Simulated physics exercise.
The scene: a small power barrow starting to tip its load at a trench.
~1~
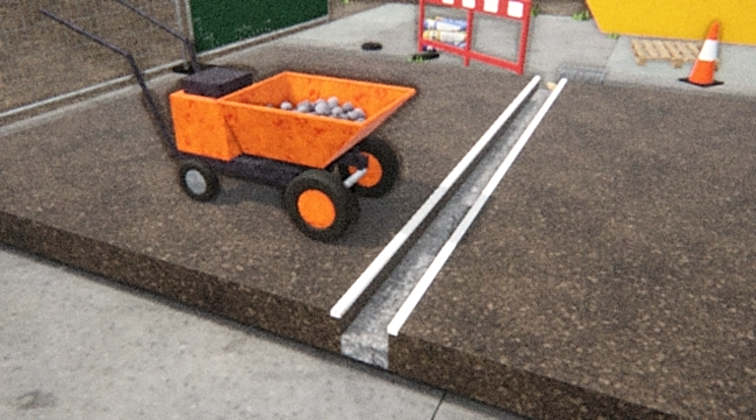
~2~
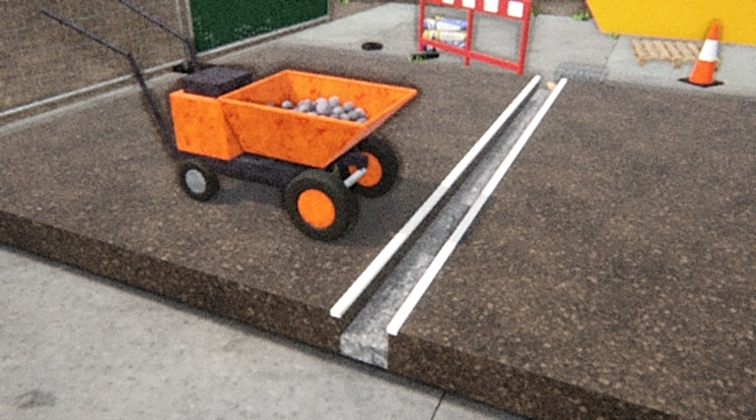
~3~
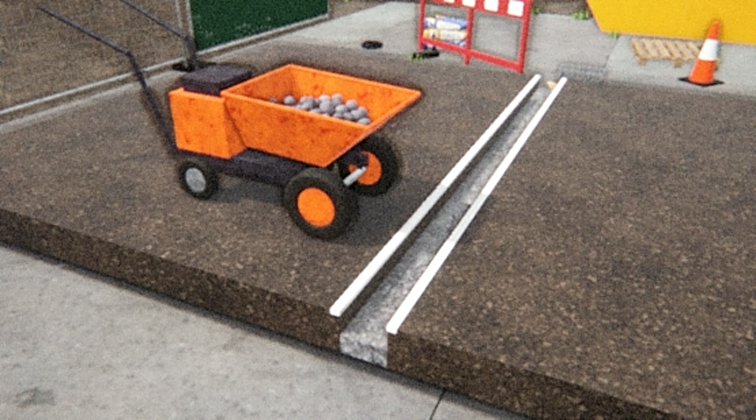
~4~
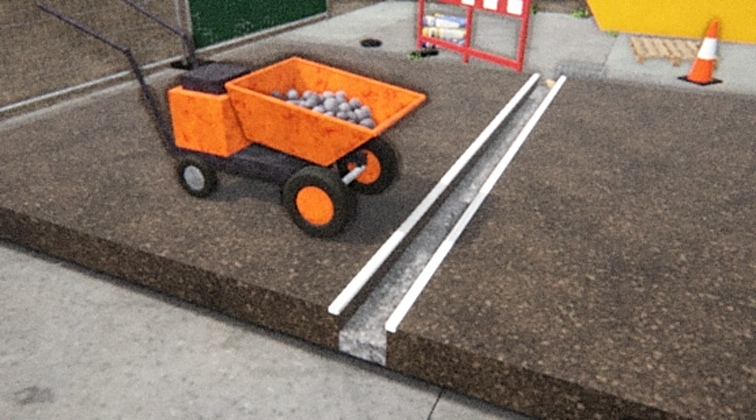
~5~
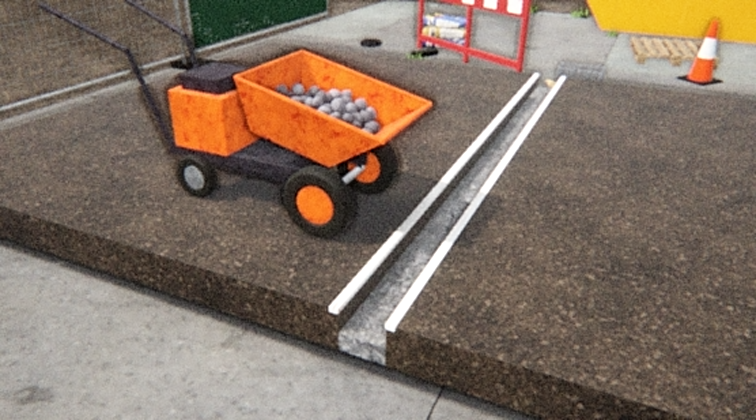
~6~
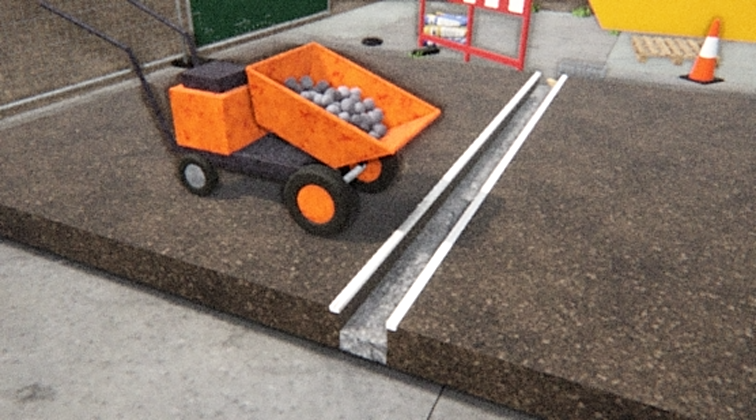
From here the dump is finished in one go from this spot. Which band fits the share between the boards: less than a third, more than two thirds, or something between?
It catches less than a third.
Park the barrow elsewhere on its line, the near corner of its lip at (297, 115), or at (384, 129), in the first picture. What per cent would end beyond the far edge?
Roughly 0 per cent, and 80 per cent.
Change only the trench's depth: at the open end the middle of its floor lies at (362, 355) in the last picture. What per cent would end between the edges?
Near 20 %.
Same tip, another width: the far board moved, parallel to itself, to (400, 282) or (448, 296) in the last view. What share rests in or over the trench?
In turn 0 and 80 in a hundred.
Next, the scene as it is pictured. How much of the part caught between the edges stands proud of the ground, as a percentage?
Roughly 25 in a hundred.
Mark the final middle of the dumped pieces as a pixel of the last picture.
Roughly at (464, 236).
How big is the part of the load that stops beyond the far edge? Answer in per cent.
It comes to 50 per cent or so.
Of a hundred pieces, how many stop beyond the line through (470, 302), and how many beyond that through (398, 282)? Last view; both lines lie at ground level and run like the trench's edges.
In turn 10 and 70 in a hundred.
Soon, skip tipped steeply; all in the skip.
A while on, skip tipped right over; most in the skip; a small part in or heaped over the trench; about a quarter beyond it.
Towards the end, skip tipped right over; about a quarter in the skip; about a quarter in or heaped over the trench; about half beyond it.
Finally, skip tipped right over; about a quarter in the skip; about a quarter in or heaped over the trench; about half beyond it.
